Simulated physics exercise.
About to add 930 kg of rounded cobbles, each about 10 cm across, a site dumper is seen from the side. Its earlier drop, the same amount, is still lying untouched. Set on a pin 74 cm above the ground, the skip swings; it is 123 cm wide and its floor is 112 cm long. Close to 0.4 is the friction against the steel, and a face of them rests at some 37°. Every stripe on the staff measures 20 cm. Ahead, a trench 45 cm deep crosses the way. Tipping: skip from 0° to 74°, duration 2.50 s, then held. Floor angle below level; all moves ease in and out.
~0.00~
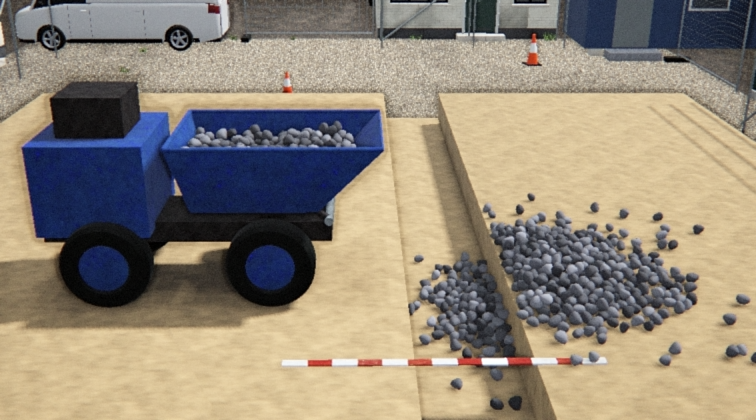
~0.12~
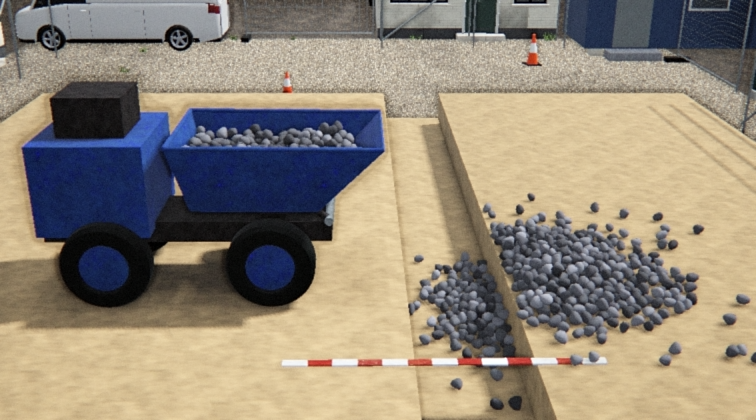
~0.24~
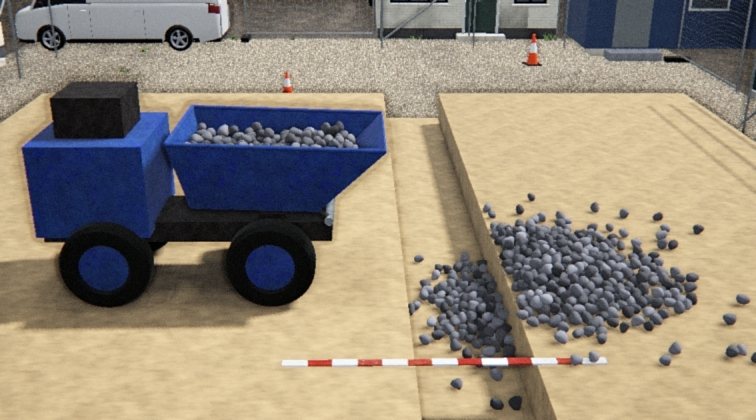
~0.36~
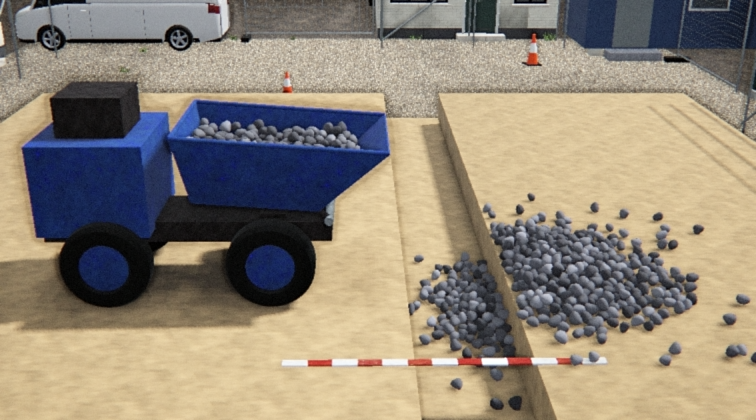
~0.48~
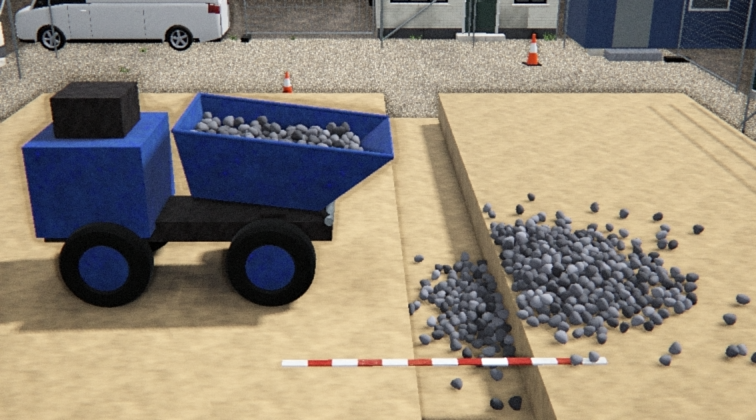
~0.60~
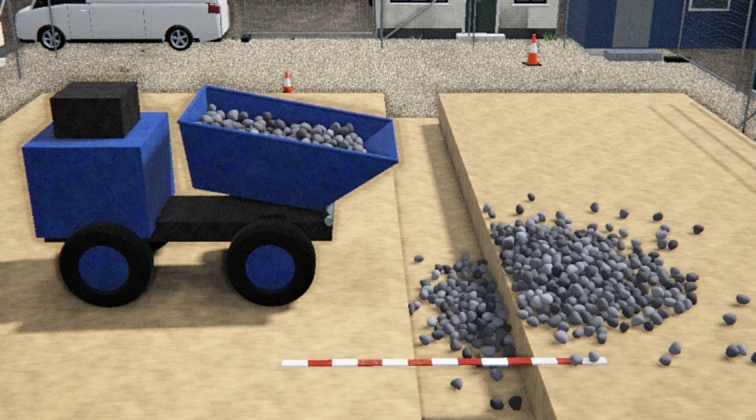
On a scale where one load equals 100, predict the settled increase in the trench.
The settled increase is about 100 in every hundred.
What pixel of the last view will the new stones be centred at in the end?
Roughly pixel (462, 296) in the last view.
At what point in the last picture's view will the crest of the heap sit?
In the last view, close to (546, 252).
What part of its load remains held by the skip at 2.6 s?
Around 40 in a hundred.
After 1.9 s the floor is at 63°; in per cent of one load, 100 in the skip, 25 in the trench, 75 past the trench; the foremost stones are at (712, 268).
After 2.6 s the floor is at 74°; in per cent of one load, 40 in the skip, 85 in the trench, 75 past the trench; the foremost stones are at (712, 268).
After 3.0 s the floor is at 74°; in per cent of one load, 14 in the skip, 110 in the trench, 76 past the trench; the foremost stones are at (712, 268).
After 5.9 s the floor is at 74°; in per cent of one load, 0 in the skip, 124 in the trench, 76 past the trench; the foremost stones are at (712, 268). Net gain in the trench, 100.
